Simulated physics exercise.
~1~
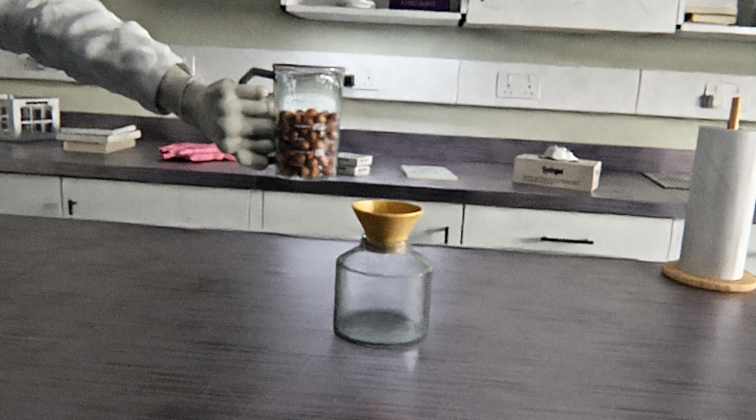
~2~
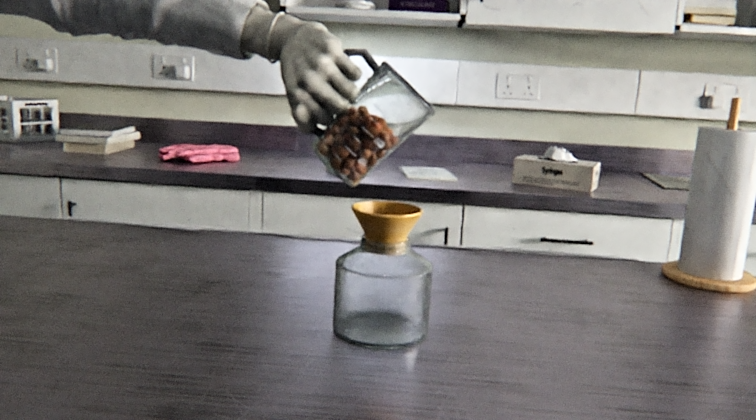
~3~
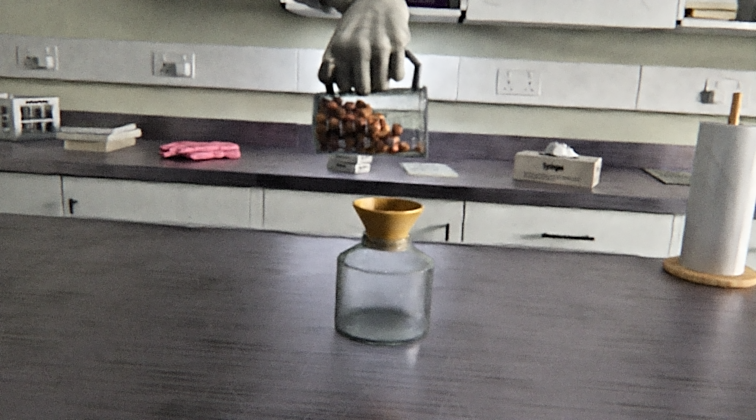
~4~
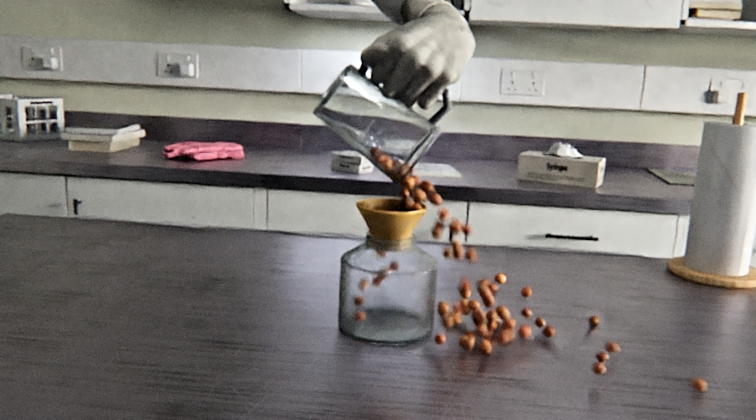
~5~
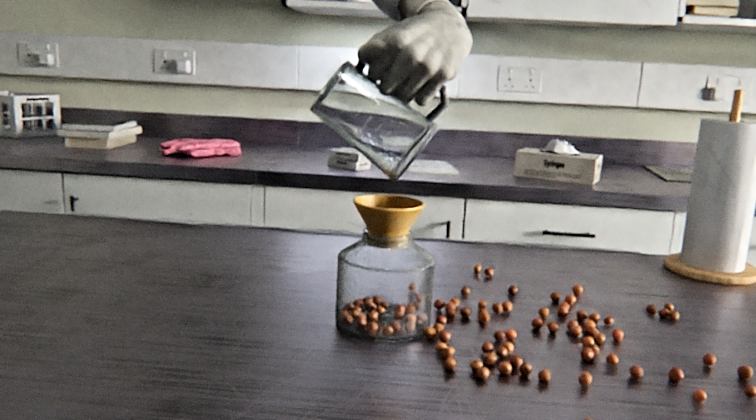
On a lab counter, a gloved hand tips brown balls toward a funneled jar, spilling most.
